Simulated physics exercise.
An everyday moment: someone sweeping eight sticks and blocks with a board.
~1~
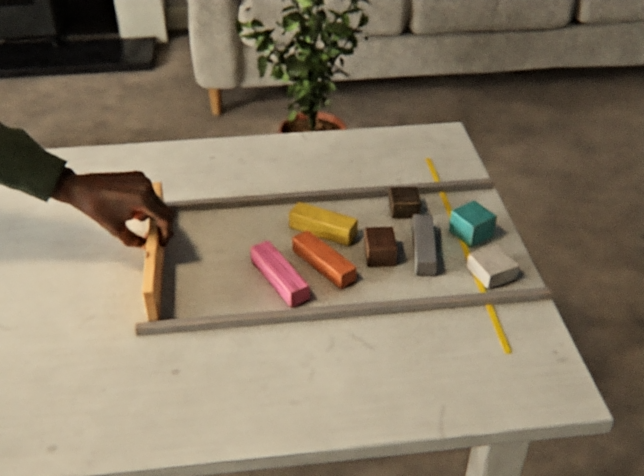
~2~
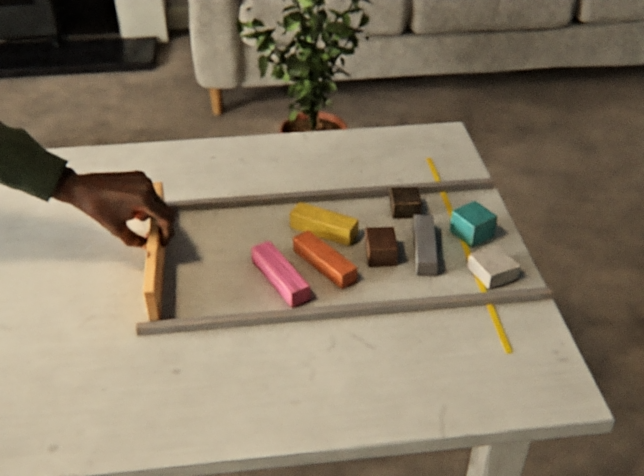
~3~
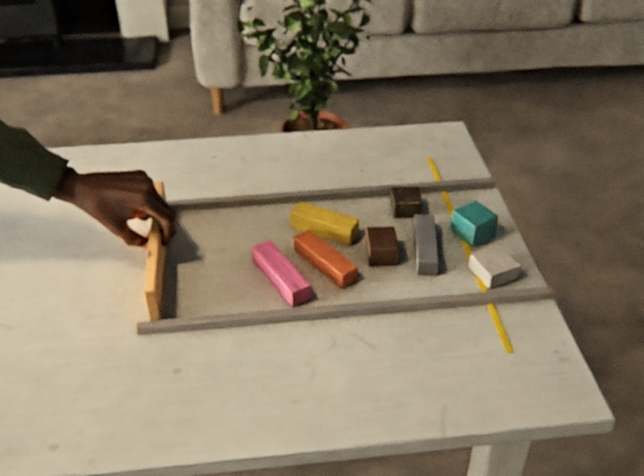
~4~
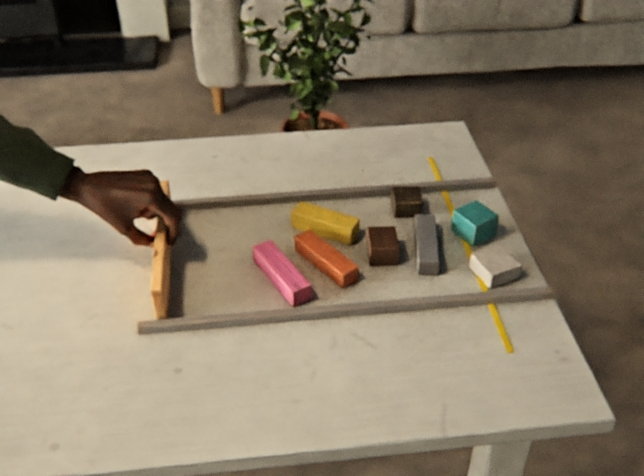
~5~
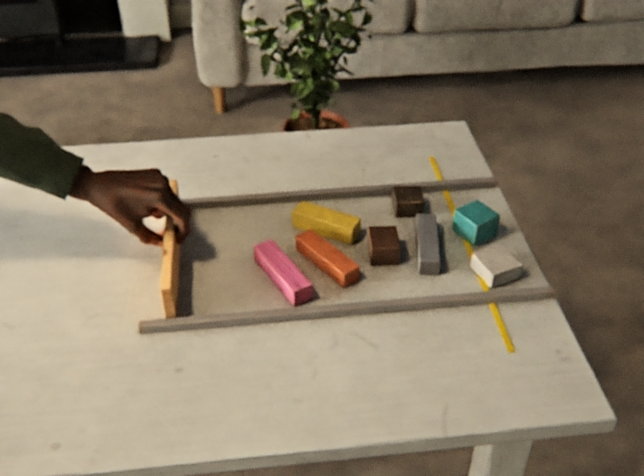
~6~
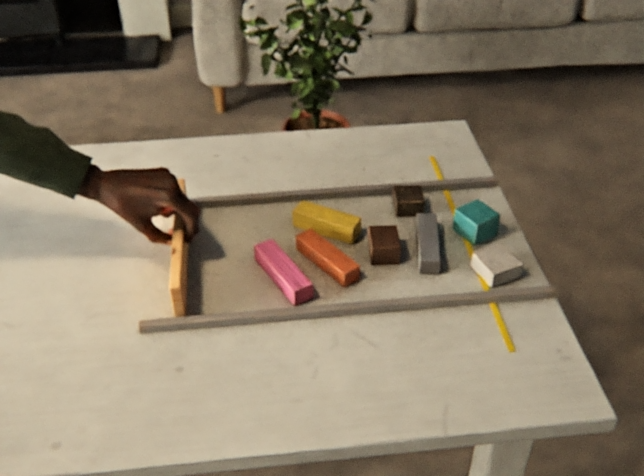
Hand sliding an upright wooden board slightly rightward along a railed tray on a table, the coloured blocks ahead remaining untouched.
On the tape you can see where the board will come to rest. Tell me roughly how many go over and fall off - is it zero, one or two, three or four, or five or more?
Most likely, three or possibly four will tumble down.
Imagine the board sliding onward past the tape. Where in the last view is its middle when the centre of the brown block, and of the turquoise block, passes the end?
About (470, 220), and about (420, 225) for the other.
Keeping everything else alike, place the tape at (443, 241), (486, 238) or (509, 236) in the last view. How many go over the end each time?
Going through each try, you'd get 2, 4 and 7.
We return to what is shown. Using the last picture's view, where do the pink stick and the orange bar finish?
In the last picture, roughly (487, 257) and (502, 243).
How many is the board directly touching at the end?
2 of them.
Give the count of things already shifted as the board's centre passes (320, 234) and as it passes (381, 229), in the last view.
First position 3; second position 8.
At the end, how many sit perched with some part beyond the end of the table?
The number would be 2.
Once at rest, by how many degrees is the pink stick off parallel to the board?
It is near 0° out of line.
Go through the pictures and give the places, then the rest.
The first frame shows white block (493, 267); turquoise block (472, 224); grey stick (424, 244); board (156, 249); tape (462, 241).
The second frame shows turquoise block (473, 224); pink stick (280, 273).
The third frame shows grey stick (426, 244); board (157, 248).
The fourth frame shows white block (495, 266); yellow bar (325, 223).
The fifth frame shows turquoise block (476, 222); black block (408, 201).
The sixth frame shows white block (497, 265); turquoise block (476, 222); grey stick (428, 243); board (180, 245); tape (466, 239).
Early on, none off yet; white block at rest near (497, 265); turquoise block at rest near (476, 222); grey stick at rest near (428, 243).
A while later, none off yet; white block moving near (504, 266); turquoise block travelled a little near (487, 222); grey stick travelled a little near (462, 241).
Finally, the number that fall off is three or four; lost, grey stick, turquoise block and white block.
